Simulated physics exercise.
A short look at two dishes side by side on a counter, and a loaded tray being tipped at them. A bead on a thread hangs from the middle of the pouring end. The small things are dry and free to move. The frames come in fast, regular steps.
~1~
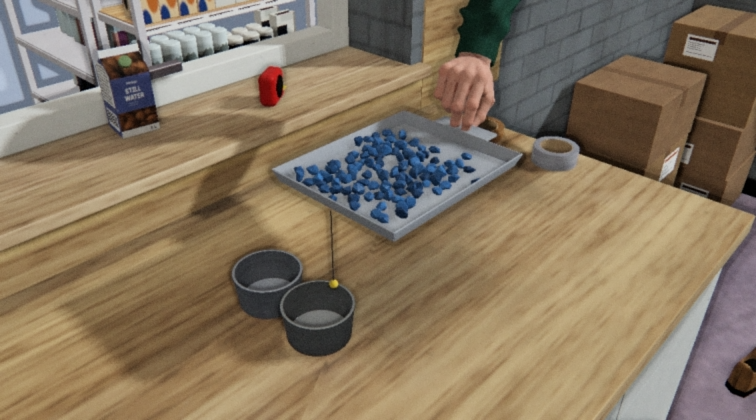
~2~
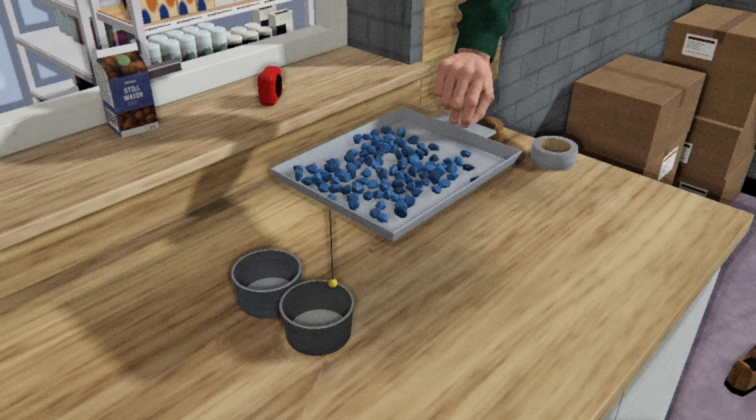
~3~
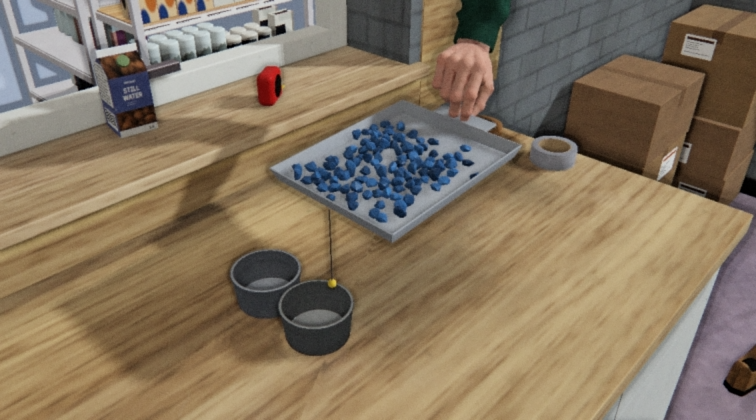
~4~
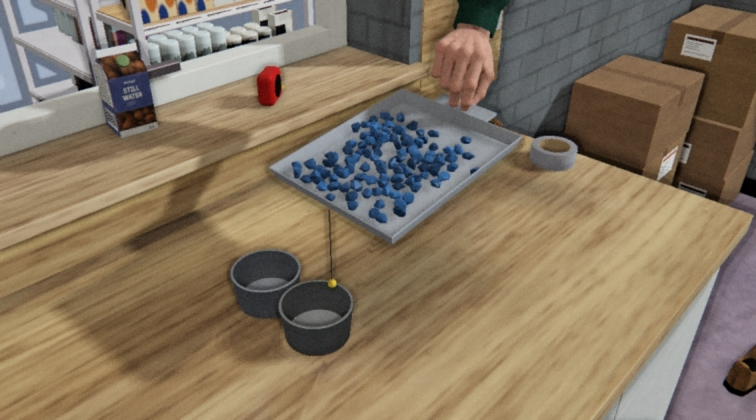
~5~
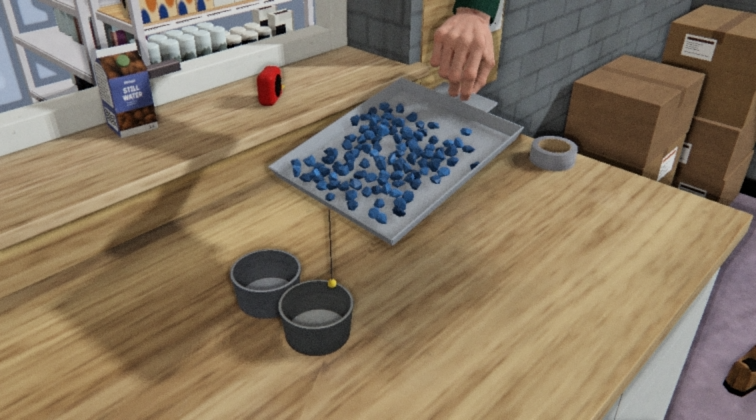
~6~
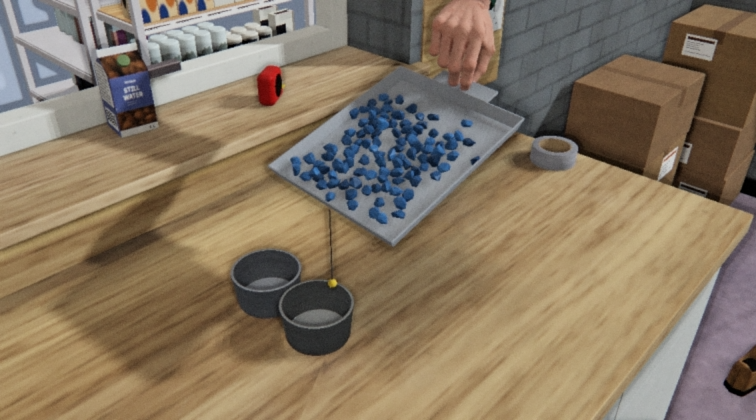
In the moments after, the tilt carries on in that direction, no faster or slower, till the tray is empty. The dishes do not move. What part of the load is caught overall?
In the dishes lies less than half of it.
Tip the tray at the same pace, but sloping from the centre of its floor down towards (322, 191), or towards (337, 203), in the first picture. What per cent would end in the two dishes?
Near 90 % and 50 %.
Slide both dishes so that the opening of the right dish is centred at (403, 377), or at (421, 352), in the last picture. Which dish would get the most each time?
At the first place left, at the second the left dish.
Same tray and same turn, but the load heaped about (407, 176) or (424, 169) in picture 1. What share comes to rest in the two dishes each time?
The first gives 20 %, the second 20 %.
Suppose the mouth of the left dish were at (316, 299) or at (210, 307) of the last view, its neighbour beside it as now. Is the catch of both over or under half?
First over half, then not half.
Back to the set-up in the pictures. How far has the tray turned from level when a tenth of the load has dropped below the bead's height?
At about 70°.
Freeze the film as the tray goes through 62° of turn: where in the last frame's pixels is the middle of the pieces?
Roughly at (356, 196).
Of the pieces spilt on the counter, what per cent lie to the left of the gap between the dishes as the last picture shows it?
It comes to 20 per cent or so.
Just after the last frame, tray tipped steeply; almost all on the tray; about a tenth in the air.
A moment on, tray tipped past a quarter turn; just a few on the tray; roughly a quarter in the right dish; roughly two thirds outside both; about a tenth in the air.
Further on, tray tipped past a quarter turn; roughly a quarter in the right dish; the larger part outside both.
When it is over, tray tipped past a quarter turn; roughly a quarter in the right dish; not one in the left dish; the larger part outside both.
